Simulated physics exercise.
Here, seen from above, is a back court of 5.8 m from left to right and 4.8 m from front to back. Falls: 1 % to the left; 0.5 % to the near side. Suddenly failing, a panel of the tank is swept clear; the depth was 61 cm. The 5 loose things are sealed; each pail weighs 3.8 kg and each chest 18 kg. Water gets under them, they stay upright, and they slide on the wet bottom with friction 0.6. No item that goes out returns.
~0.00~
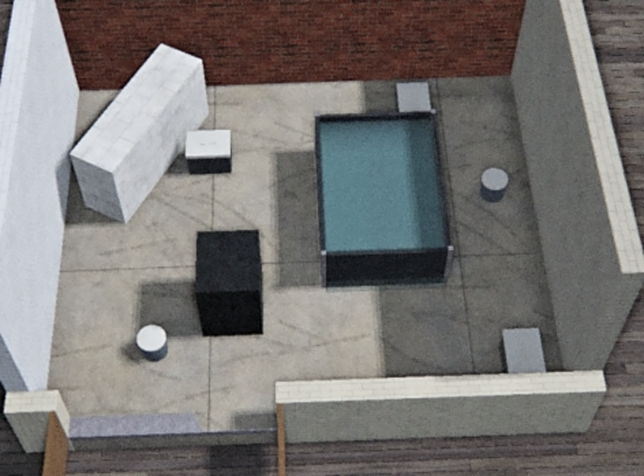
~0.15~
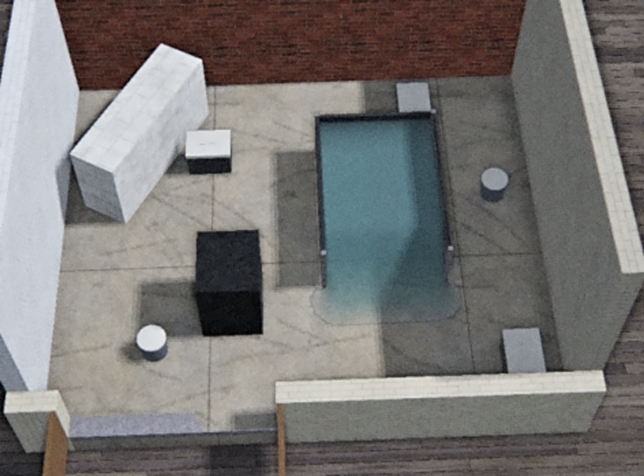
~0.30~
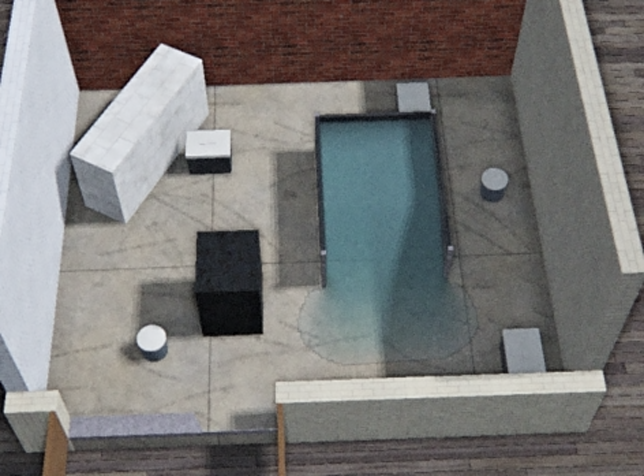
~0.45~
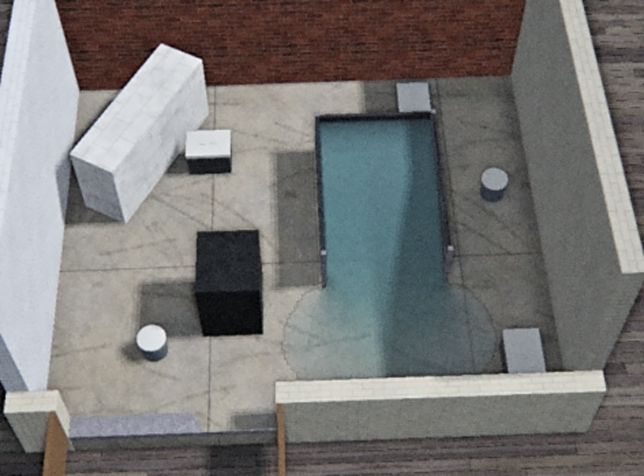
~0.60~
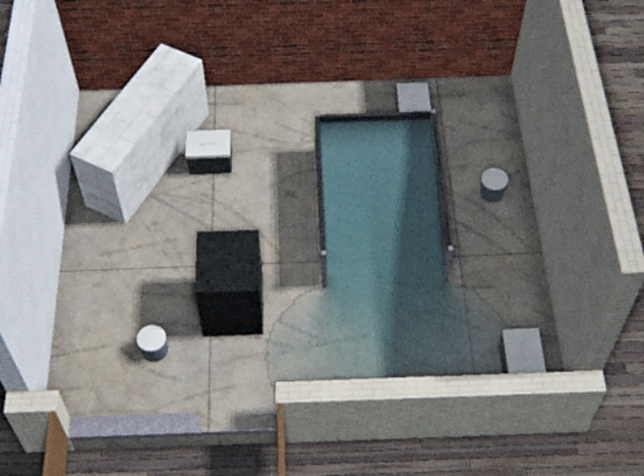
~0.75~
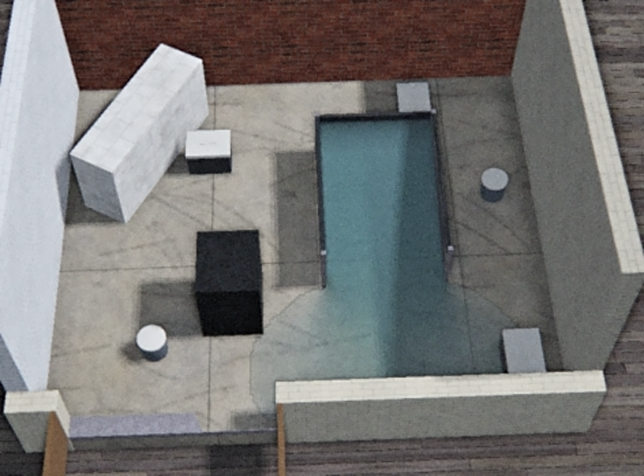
A large dark-framed tank of blue-green water stands right of centre in a walled court with a brick back wall, seen from above by a still camera. A long white block leans at an angle on the left, with a small white-topped box, a black block, a pale cylinder and grey pieces around the floor. The tank's front panel vanishes and water spreads forward and sideways in a thinning sheet, while the objects stay put.
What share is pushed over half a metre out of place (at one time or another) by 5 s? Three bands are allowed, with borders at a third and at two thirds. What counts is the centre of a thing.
It is a third to two thirds.
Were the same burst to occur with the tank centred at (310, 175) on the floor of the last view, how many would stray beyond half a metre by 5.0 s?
2.
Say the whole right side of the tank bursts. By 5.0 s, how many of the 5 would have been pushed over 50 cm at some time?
The answer would then be 4.
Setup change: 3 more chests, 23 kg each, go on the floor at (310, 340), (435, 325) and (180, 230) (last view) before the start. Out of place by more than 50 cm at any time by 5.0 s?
Note, in sequence: Over threshold; over threshold; under threshold.
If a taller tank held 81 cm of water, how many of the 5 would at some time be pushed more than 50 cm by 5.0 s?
That would give 4.
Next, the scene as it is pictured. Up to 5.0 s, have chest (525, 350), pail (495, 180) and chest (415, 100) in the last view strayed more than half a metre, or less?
The first is beyond the limit, the second beyond the limit, and the third inside the limit.
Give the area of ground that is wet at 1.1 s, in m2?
Somewhere around 8.0 m2, roughly.
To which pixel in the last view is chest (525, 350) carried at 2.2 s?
Position: Approx. (518, 274).
After 1.1 s 0 of 5 are over 50 cm from their spots; 0 afloat.
After 2.2 s 1 of 5 are over 50 cm from their spots; 0 afloat.
After 3.5 s 3 of 5 are over 50 cm from their spots; 2 afloat.
After 5.0 s 3 of 5 are over 50 cm from their spots, and 3 have been at some point; 2 afloat.
